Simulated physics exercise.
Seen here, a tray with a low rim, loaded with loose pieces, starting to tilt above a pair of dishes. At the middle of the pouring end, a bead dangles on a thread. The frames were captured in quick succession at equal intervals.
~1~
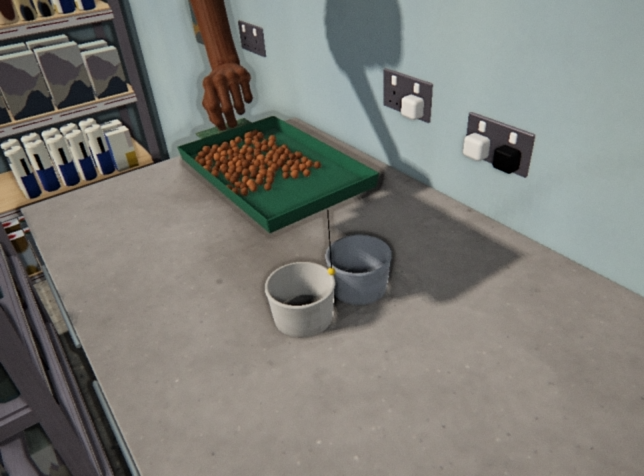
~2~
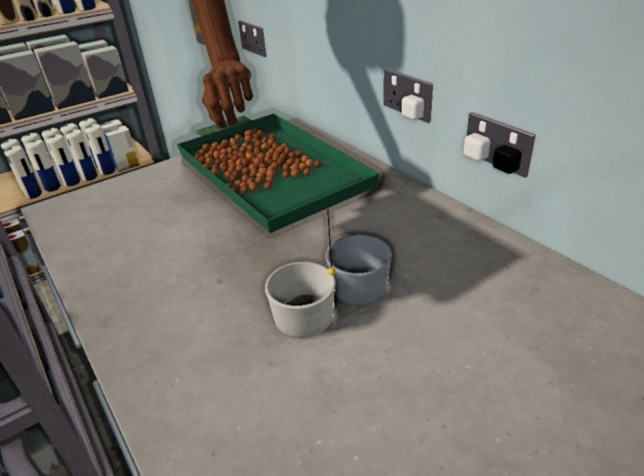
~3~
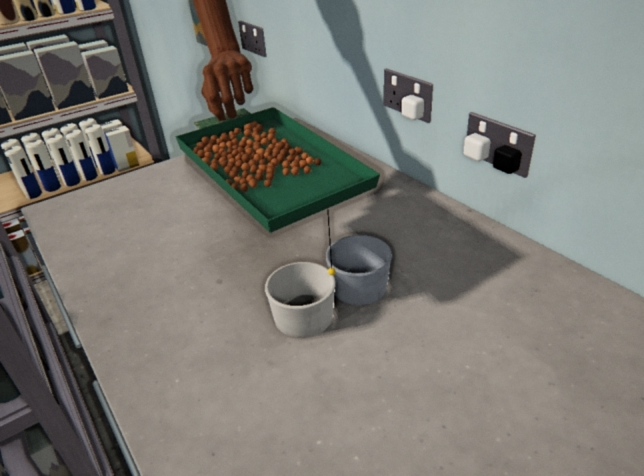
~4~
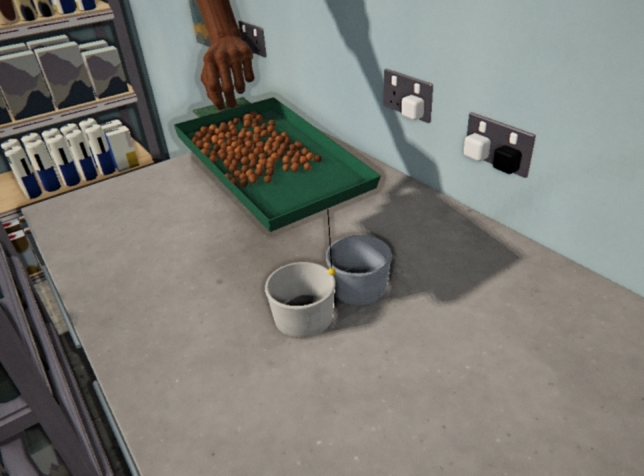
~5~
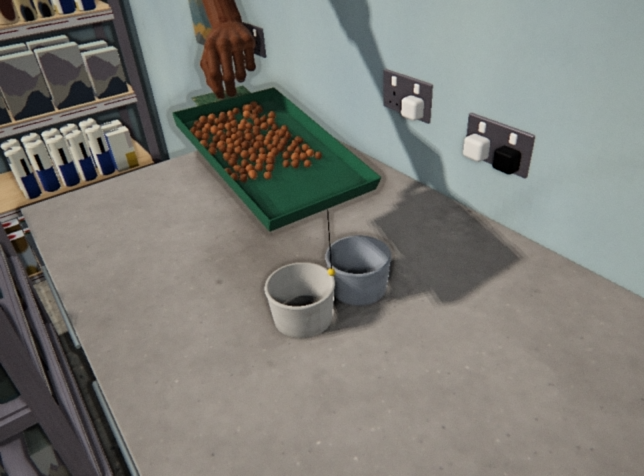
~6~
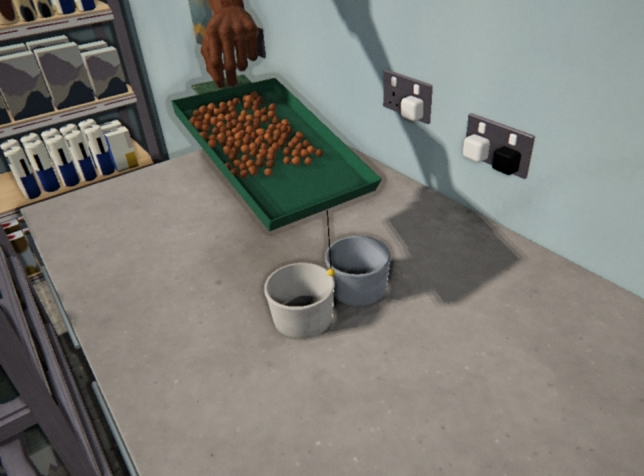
On a grey worktop against a pale blue wall, a green tray of small round brown pieces sits level behind a white dish and a grey dish, a brown hand at its far end. The hand then gradually raises that far end, and the tray slopes toward the dishes, its near right corner lowest.
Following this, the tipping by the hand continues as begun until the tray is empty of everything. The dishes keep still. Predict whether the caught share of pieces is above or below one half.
Below one half.
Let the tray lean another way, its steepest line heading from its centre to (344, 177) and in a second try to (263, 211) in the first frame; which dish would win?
Going by the two slopes in order, it's the right-side one and then the left-side one.
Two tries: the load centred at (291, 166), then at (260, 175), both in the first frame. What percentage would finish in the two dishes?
Roughly 0 per cent, and 0 per cent.
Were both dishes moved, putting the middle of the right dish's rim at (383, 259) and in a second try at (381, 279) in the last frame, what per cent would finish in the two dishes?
It would be near 30 per cent first and near 80 per cent second.
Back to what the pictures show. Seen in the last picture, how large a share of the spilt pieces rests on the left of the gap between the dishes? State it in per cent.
Around 10 percent of the pieces.
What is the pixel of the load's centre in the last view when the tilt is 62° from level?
I'd put the middle of the pieces at roughly (333, 181).
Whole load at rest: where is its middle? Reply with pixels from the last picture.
About (393, 329).
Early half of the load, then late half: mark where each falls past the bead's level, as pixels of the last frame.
Earlier portion about (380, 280); later portion about (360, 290).
Just after the last frame, tray tipped steeply; almost all on the tray; about a tenth in the air.
A moment on, tray tipped past a quarter turn; the larger part on the tray; about a tenth outside both; just a few in the air.
Further on, tray tipped past a quarter turn; about a tenth in the right dish; almost all outside both.
When it is over, tray tipped past a quarter turn; not one in the left dish; about a tenth in the right dish; almost all outside both.
